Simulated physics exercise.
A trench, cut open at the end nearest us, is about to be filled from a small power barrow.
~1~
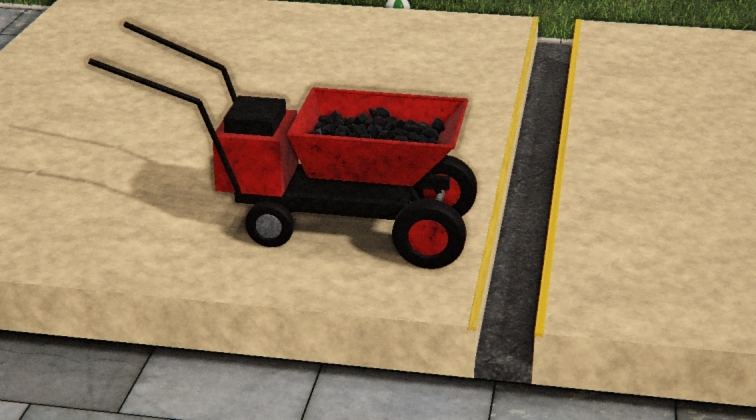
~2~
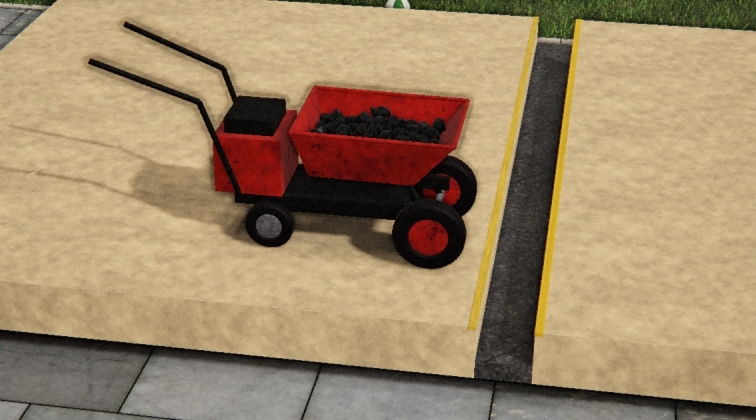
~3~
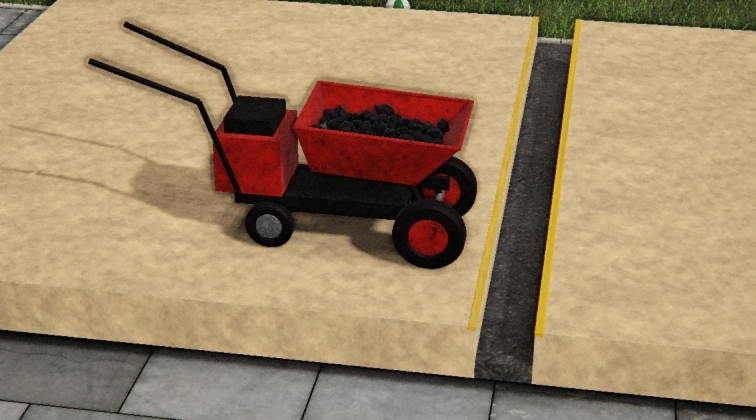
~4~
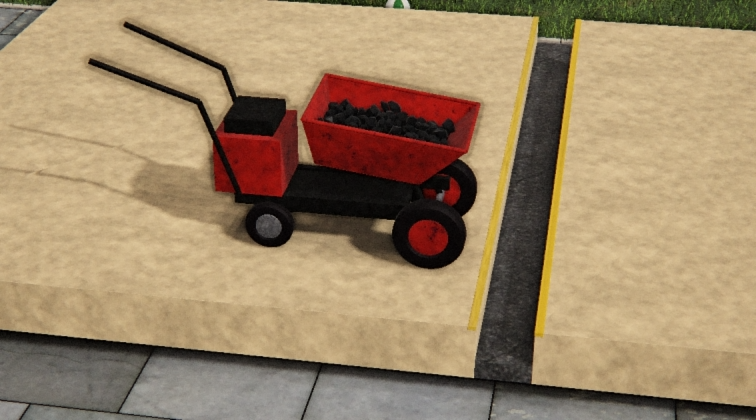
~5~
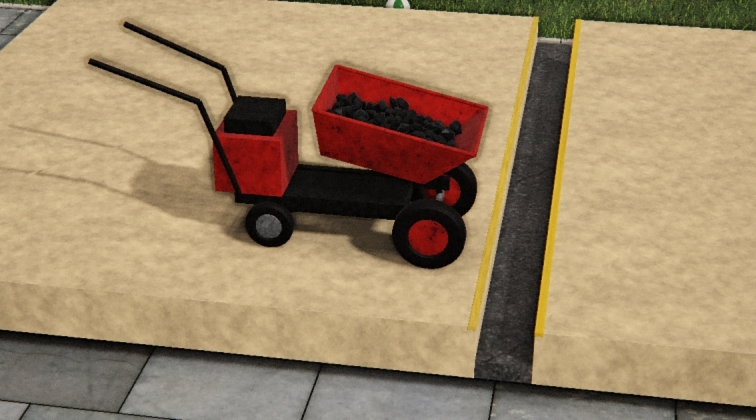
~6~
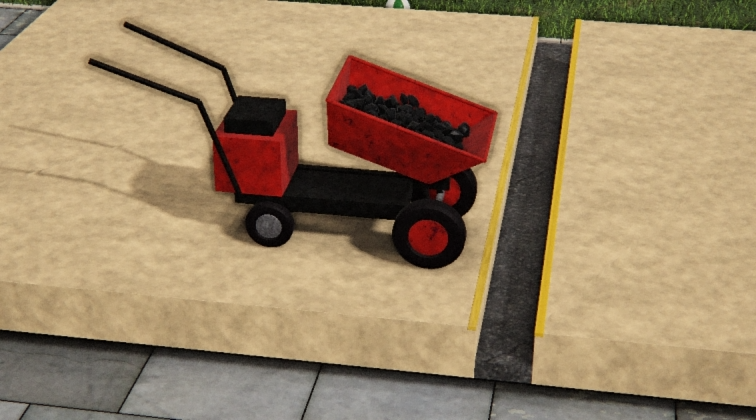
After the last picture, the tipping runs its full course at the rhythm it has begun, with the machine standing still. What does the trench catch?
The share in the trench is below half.
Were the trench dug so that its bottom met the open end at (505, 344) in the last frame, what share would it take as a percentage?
I'd guess about 30 %.
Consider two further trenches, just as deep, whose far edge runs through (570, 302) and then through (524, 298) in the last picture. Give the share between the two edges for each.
Lab note: Try one about 60 %, try two about 10 %.
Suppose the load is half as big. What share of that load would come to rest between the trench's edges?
I'd put it at about 10 per cent.
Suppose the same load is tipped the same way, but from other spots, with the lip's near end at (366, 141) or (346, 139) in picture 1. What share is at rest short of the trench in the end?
Roughly 20 per cent, and 40 per cent.
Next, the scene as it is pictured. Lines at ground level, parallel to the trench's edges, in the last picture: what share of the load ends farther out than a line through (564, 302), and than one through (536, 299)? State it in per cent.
Roughly 60 and 70 percent.
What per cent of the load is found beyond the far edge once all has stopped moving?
Roughly 75 percent.
Soon after the last picture, skip tipped steeply; all in the skip.
A little later, skip tipped right over; most in the skip; a stray few in or heaped over the trench; a small part beyond it; a small part falling.
Later still, skip tipped right over; a small part in the skip; a small part in or heaped over the trench; most beyond it.
By the end, skip tipped right over; about a quarter in or heaped over the trench; most beyond it.
